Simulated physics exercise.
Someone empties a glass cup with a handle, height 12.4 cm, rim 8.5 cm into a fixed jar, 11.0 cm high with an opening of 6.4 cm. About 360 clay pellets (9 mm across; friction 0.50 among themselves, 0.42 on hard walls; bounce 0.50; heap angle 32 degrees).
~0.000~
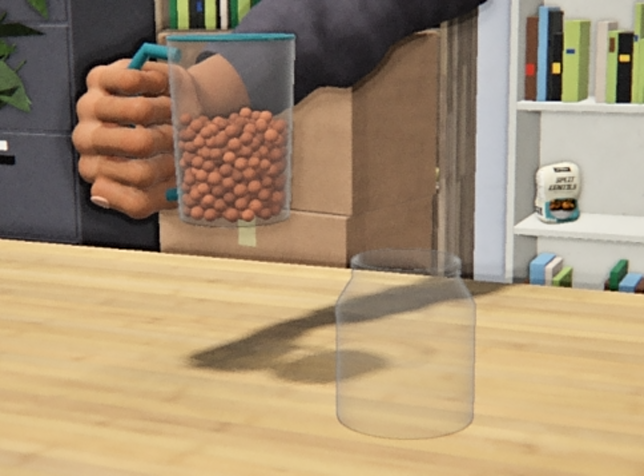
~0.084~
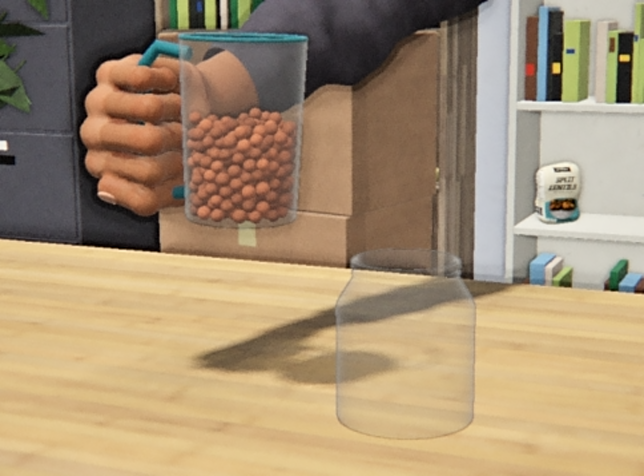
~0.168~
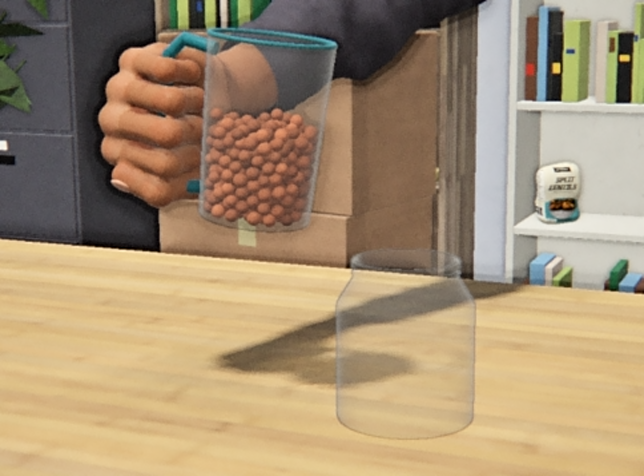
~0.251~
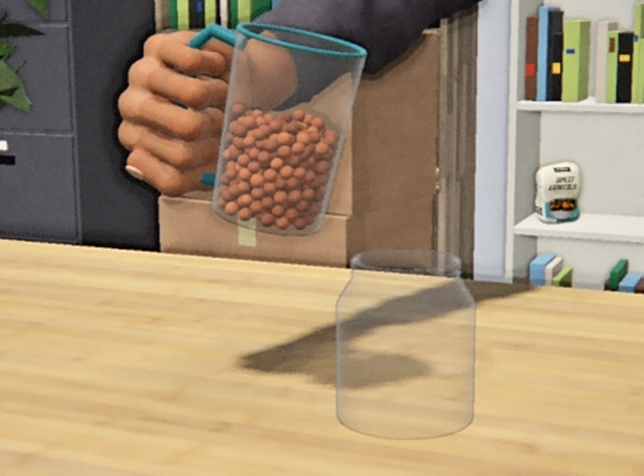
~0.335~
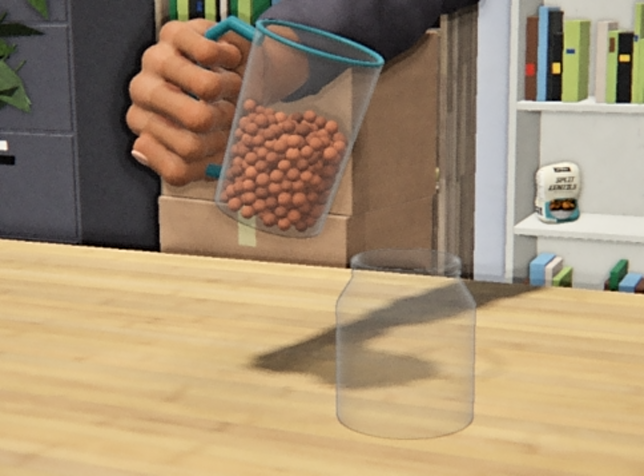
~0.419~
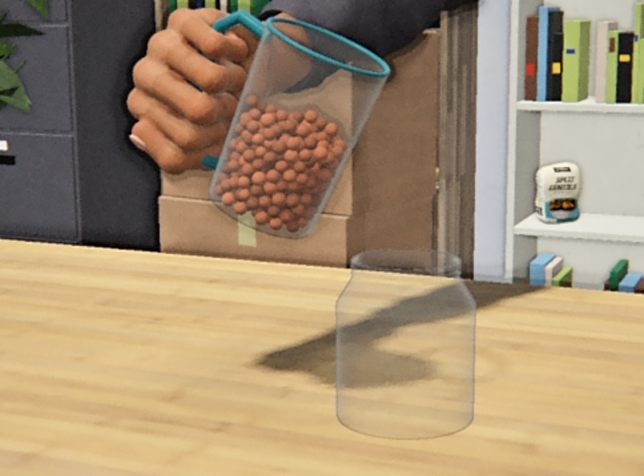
Above a wooden table, a hand moves a cup of clay pellets right, tilting it.
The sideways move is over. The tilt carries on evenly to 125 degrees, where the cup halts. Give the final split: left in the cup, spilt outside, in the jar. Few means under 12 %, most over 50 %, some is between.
Still above very few, spilt a fair share, jar the larger part.
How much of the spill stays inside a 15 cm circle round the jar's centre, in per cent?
About 80 per cent.
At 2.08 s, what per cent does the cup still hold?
About 10 per cent.
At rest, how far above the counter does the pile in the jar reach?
About 5.0 cm.
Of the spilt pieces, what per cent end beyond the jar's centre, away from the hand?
About 10 per cent.
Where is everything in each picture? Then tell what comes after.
The first picture shows cup at (233, 128), tilt 0 degrees, lip at (287, 38), moved 0.0 cm; middle of the pieces at (235, 169); jar at (405, 339).
The second picture shows cup at (242, 129), tilt 2 degrees, lip at (300, 40), moved 0.7 cm; middle of the pieces at (243, 170).
The third picture shows cup at (263, 130), tilt 7 degrees, lip at (330, 47), moved 2.3 cm; middle of the pieces at (261, 171).
The fourth picture shows cup at (284, 130), tilt 13 degrees, lip at (360, 56), moved 3.9 cm; middle of the pieces at (278, 171).
The fifth picture shows cup at (294, 131), tilt 19 degrees, lip at (377, 65), moved 4.6 cm; middle of the pieces at (284, 170).
The sixth picture shows cup at (294, 131), tilt 25 degrees, lip at (383, 75), moved 4.6 cm; middle of the pieces at (280, 169); jar at (405, 339). The cup's pace is about 70 degrees a second.
Then, at 1.10 s, tilt 72 degrees; the cup holds 100 %, the jar 0 %.
After 1.55 s, tilt 103 degrees; the cup holds 100 %, the jar 0 %.
After 2.08 s, tilt 125 degrees; the cup holds 10 %, the jar 60 %.
By 3.0 s all is still; still above 0 %, spilt 35 %, jar 65 %.
